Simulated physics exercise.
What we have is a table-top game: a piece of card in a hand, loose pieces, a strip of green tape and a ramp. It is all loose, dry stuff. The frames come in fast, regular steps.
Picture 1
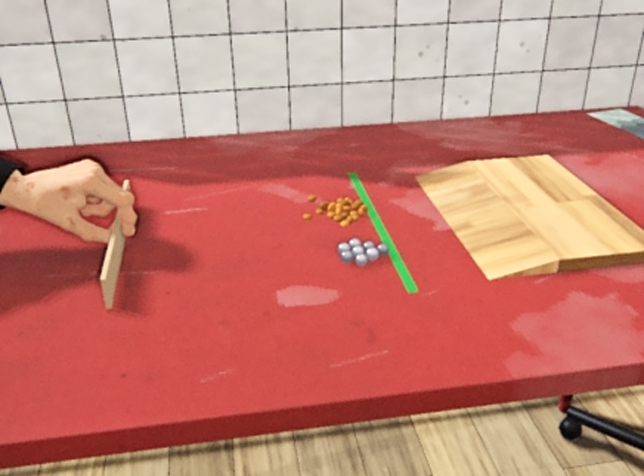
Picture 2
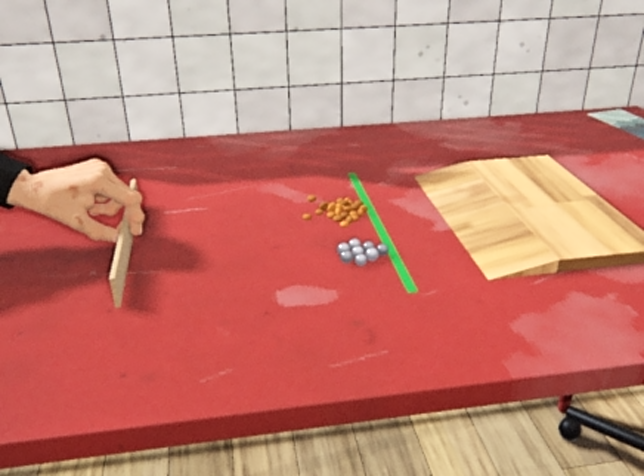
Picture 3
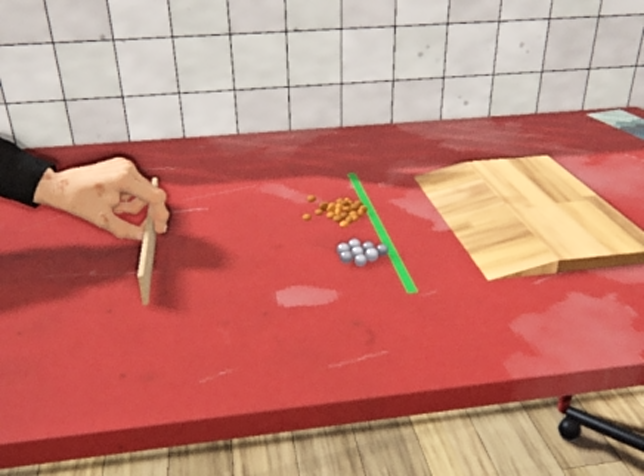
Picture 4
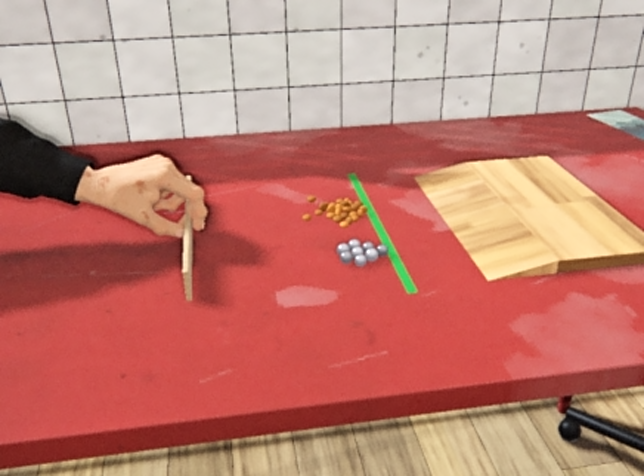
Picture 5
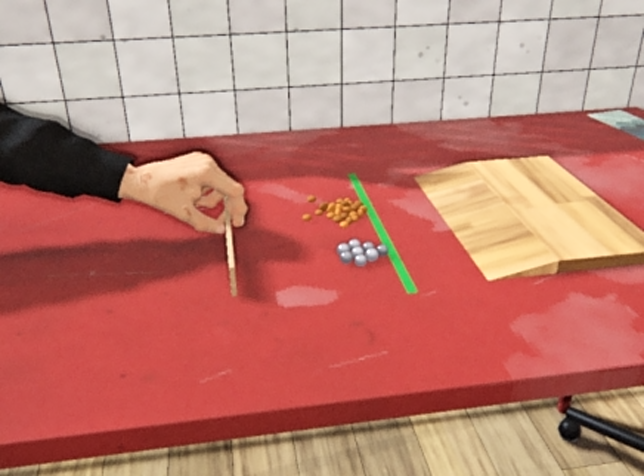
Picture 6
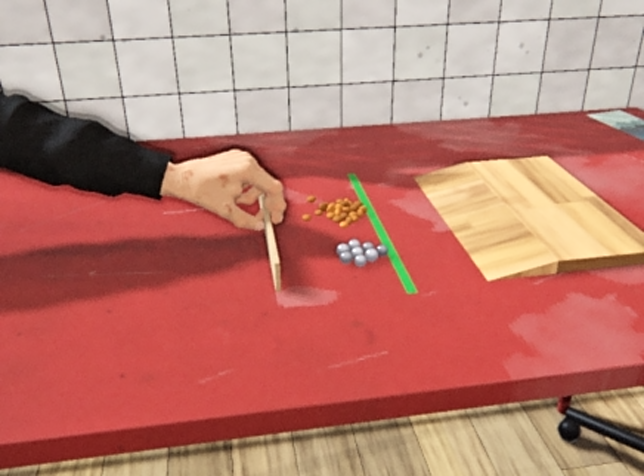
A hand in a black sleeve holds a thin, pale piece of card upright on a worn red table, seen from slightly above against a white tiled wall. Orange-brown bits lie behind silvery balls near the middle, left of a green tape strip and a pale wooden ramp. The hand slides the card rightward, slowly then faster, nearing the loose pieces, which stay still, as does the camera.
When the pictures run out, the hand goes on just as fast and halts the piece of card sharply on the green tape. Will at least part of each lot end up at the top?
Front lot: Yes, back lot: No.
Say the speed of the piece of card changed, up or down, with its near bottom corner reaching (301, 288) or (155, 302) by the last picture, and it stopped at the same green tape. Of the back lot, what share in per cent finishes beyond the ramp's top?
First run: Near 0 %; second run: Near 0 %.
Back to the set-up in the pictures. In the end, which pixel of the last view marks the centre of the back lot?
I'd put it somewhere close to (421, 201).
Then, 0.11 s later than the last frame, piece of card still moving, near (339, 204); front lot every one short of the ramp; back lot every one short of the ramp.
Then, 0.23 s later than the last frame, piece of card stopped at the green tape; front lot every one short of the ramp; back lot every one short of the ramp.
Then, 0.51 s later than the last frame, piece of card stopped at the green tape; front lot the larger part past the top, roughly a quarter on the ramp; back lot roughly a quarter on the ramp, the larger part short of the ramp.
When it is over, piece of card stopped at the green tape; front lot every one past the top; back lot not one past the top, roughly a quarter on the ramp, the larger part short of the ramp.
